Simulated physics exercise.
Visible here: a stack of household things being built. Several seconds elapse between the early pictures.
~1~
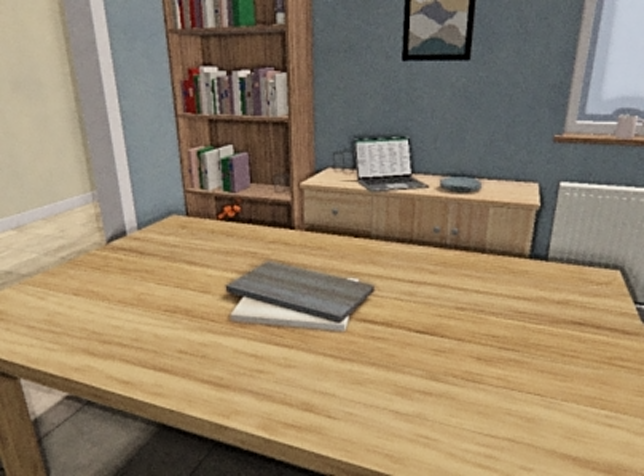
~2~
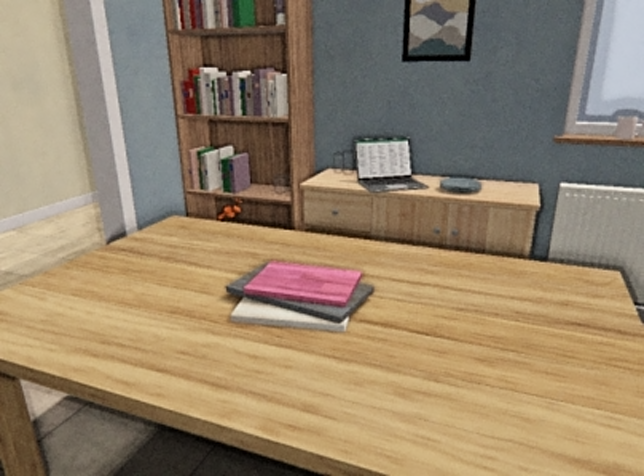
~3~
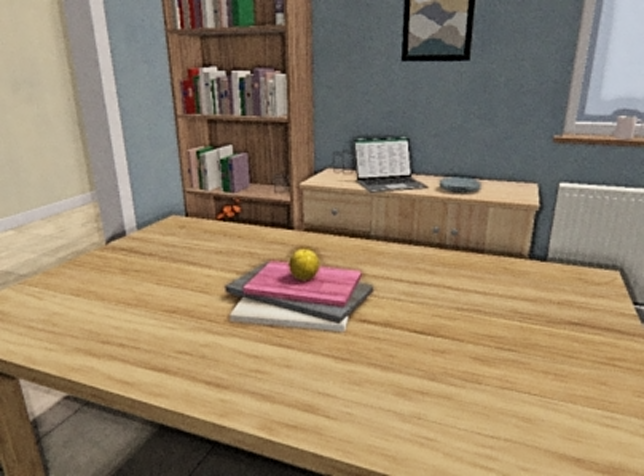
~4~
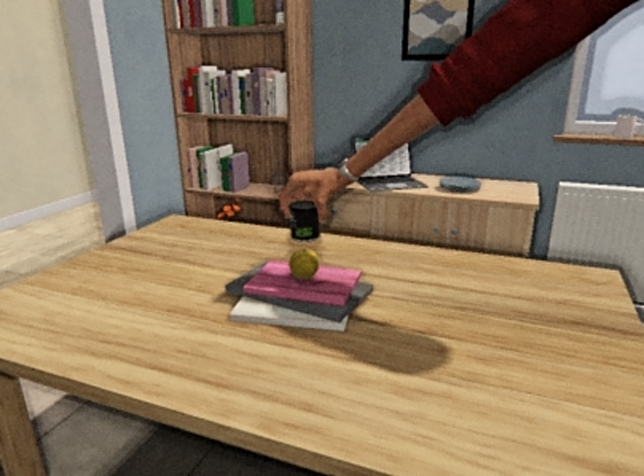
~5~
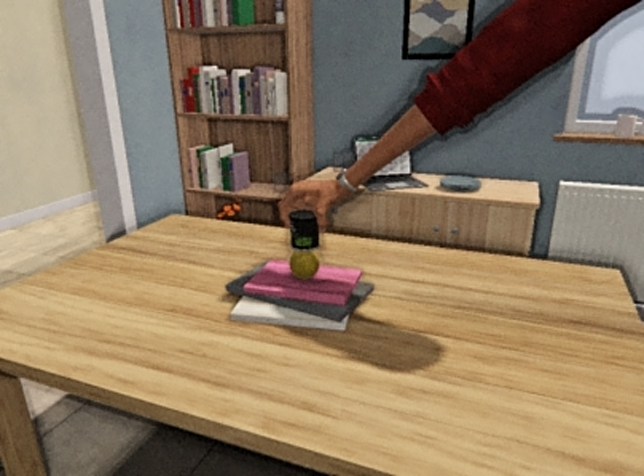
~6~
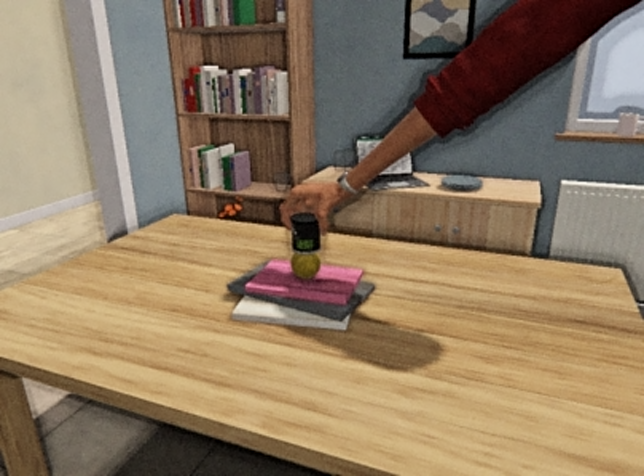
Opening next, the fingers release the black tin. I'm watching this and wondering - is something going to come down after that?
Yes, something comes down.
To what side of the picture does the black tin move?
It goes rightward.
Then, 0.40 s on from there, black tin turned 31° from how it was put near (320, 239).
Then, 0.60 s on from there, black tin now fallen.
Then, 0.70 s on from there, things are still on the move.
Then, 0.90 s on from there, as before.
In the end, fallen, black tin; the other 4 unmoved. At the end, from the last picture's camera, black tin near (418, 303). The pile comes apart.
